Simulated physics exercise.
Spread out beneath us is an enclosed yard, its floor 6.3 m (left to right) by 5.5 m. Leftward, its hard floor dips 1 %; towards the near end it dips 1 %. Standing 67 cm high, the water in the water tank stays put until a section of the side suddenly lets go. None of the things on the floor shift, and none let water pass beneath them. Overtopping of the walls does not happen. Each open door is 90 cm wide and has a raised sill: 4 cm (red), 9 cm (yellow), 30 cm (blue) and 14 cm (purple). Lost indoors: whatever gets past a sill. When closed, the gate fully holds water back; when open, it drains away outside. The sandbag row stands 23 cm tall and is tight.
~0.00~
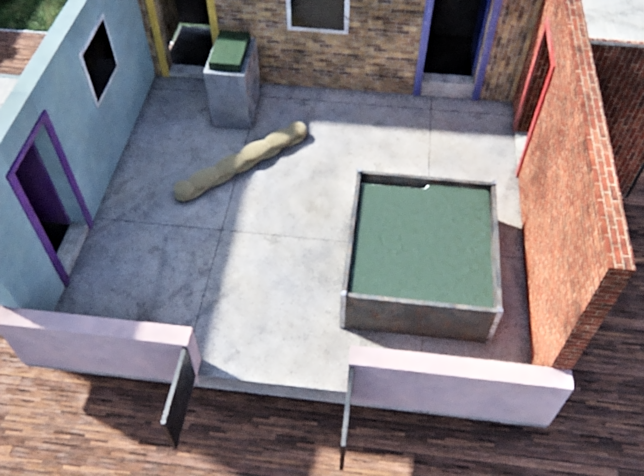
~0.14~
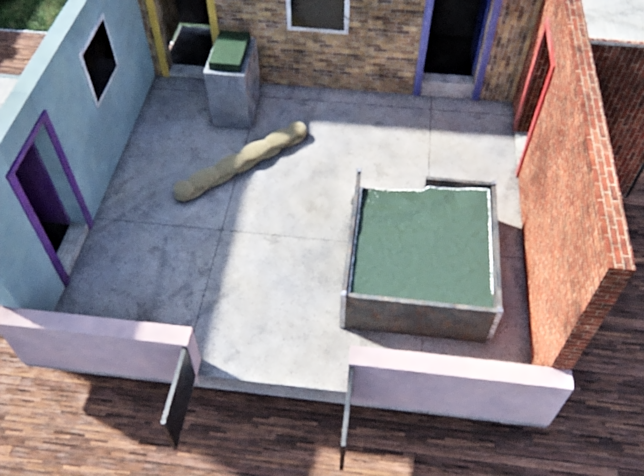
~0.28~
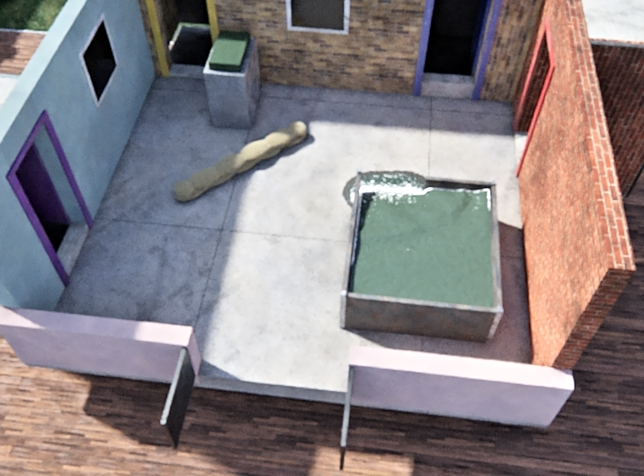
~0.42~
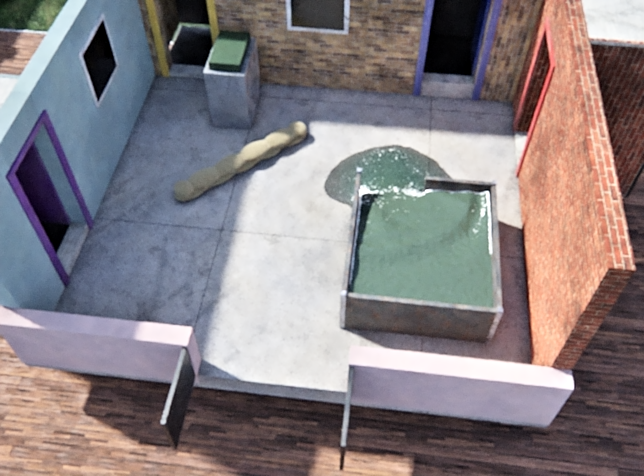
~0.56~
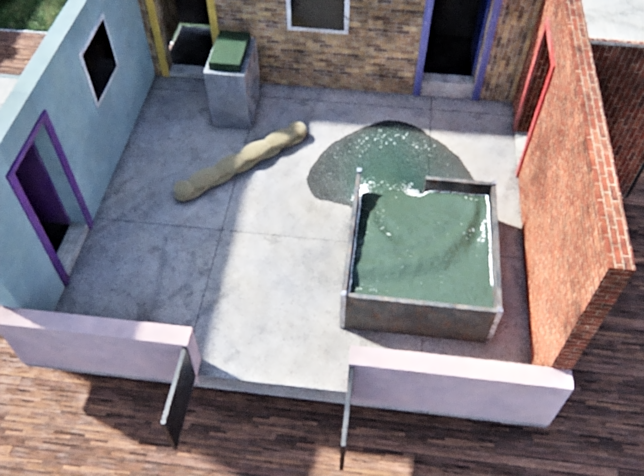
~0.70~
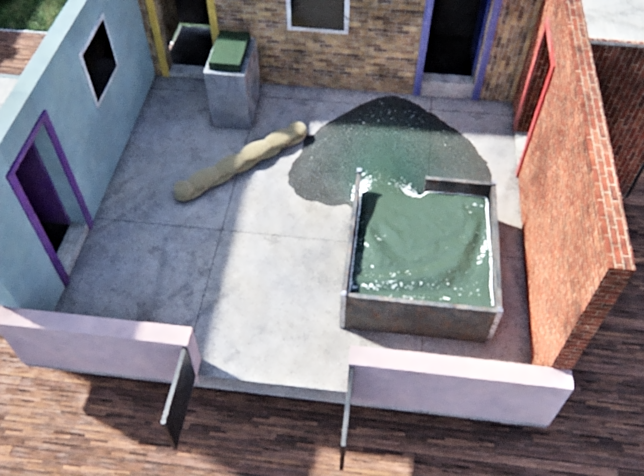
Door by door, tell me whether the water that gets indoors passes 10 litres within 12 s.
Here is the picture: At the red door it goes past 10 litres; at the yellow door it stays within 10 litres; at the blue door it stays within 10 litres; at the purple door it stays within 10 litres.
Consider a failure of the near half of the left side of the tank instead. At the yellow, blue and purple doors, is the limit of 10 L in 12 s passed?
So yellow tops it, blue stays lower, purple tops it.
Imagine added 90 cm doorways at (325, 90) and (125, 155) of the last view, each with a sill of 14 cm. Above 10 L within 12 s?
Taking them in order, the first gets enough and the second too little.
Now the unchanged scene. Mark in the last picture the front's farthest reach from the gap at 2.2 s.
Location: Approx. (156, 76) in the last view.
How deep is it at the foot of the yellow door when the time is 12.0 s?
Roughly 3.5 centimetres.
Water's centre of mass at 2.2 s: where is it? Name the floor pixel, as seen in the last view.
Near (394, 200).
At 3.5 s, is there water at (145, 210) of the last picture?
Untouched.
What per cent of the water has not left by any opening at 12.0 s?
Some 88 out of every hundred parts.
After 1.4 s water covers 25 % of the floor and is deepest (36 cm) near (386, 203); red door 4 cm at the sill, 0 L in, yellow door not reached, blue door 21 cm at the sill, 0 L in, purple door not reached.
After 2.2 s water covers 35 % of the floor and is deepest (34 cm) near (500, 102); red door 6 cm at the sill, 0 L in, yellow door 7 cm at the sill, 0 L in, blue door 24 cm at the sill, 0 L in, purple door not reached.
After 3.5 s water covers 50 % of the floor and is deepest (24 cm) near (259, 142); red door 9 cm at the sill, 18 L in, yellow door 6 cm at the sill, 0 L in, blue door 18 cm at the sill, 0 L in, purple door not reached.
After 7.0 s water covers 85 % of the floor and is deepest (16 cm) near (259, 105); red door 9 cm at the sill, 72 L in, yellow door 3 cm at the sill, 1 L in, blue door 10 cm at the sill, 0 L in, purple door 6 cm at the sill, 0 L in.
After 12.0 s water covers 95 % of the floor and is deepest (14 cm) near (43, 340); red door 5 cm at the sill, 106 L in, yellow door 4 cm at the sill, 1 L in, blue door 5 cm at the sill, 0 L in, purple door 12 cm at the sill, 0 L in.
